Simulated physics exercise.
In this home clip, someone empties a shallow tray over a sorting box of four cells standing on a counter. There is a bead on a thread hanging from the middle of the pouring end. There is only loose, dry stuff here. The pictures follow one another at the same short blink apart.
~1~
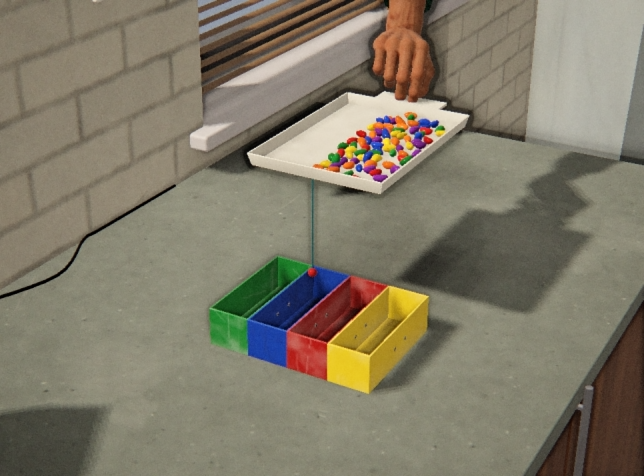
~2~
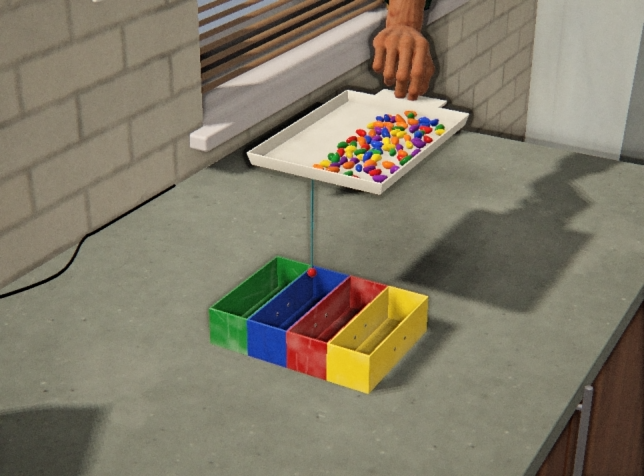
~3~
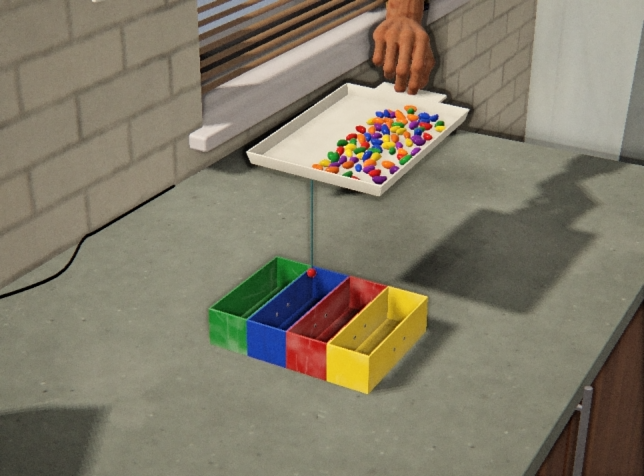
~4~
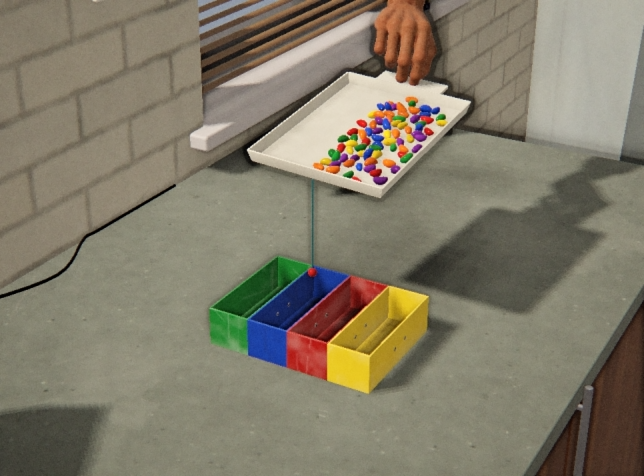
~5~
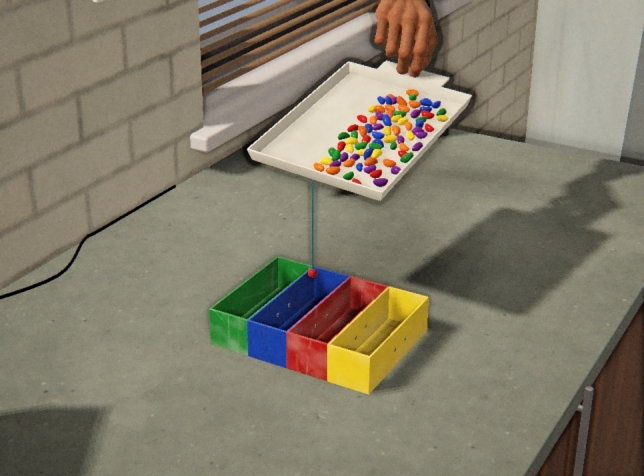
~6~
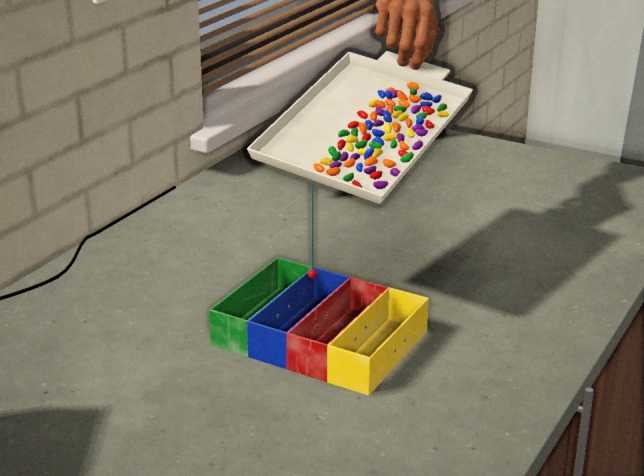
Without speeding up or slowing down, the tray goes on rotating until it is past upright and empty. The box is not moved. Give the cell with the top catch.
Top catch: The red cell.
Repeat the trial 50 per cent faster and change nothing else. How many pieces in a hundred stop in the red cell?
Estimated share: Some 40%.
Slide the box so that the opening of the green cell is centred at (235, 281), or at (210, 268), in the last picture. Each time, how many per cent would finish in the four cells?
About 70 per cent, then about 20 per cent.
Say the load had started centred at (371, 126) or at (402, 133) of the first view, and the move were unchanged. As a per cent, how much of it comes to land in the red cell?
It comes to about 50 per cent the first time and about 50 per cent the second.
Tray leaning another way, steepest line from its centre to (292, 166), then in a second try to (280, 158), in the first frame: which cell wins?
First aim: The cell in green. Second aim: The cell in green.
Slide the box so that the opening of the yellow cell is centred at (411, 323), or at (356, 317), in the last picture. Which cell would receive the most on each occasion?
First try: That red cell. Second try: The yellow cell.
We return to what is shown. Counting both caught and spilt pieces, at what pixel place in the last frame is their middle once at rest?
Roughly at pixel (356, 337).
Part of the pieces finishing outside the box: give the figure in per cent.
Estimated share: About 10 %.
Shortly afterwards, tray tipped steeply; the whole lot on the tray.
Next, tray tipped right over; the whole lot on the tray.
Some moments later, tray tipped past a quarter turn; near half in the red cell; near a third in the yellow cell; only a few in the blue cell; only a few in the green cell; a little falling or outside the box.
In the end, tray tipped past a quarter turn; near half in the red cell; near a third in the yellow cell; only a few in the blue cell; only a few in the green cell; a little outside the box.
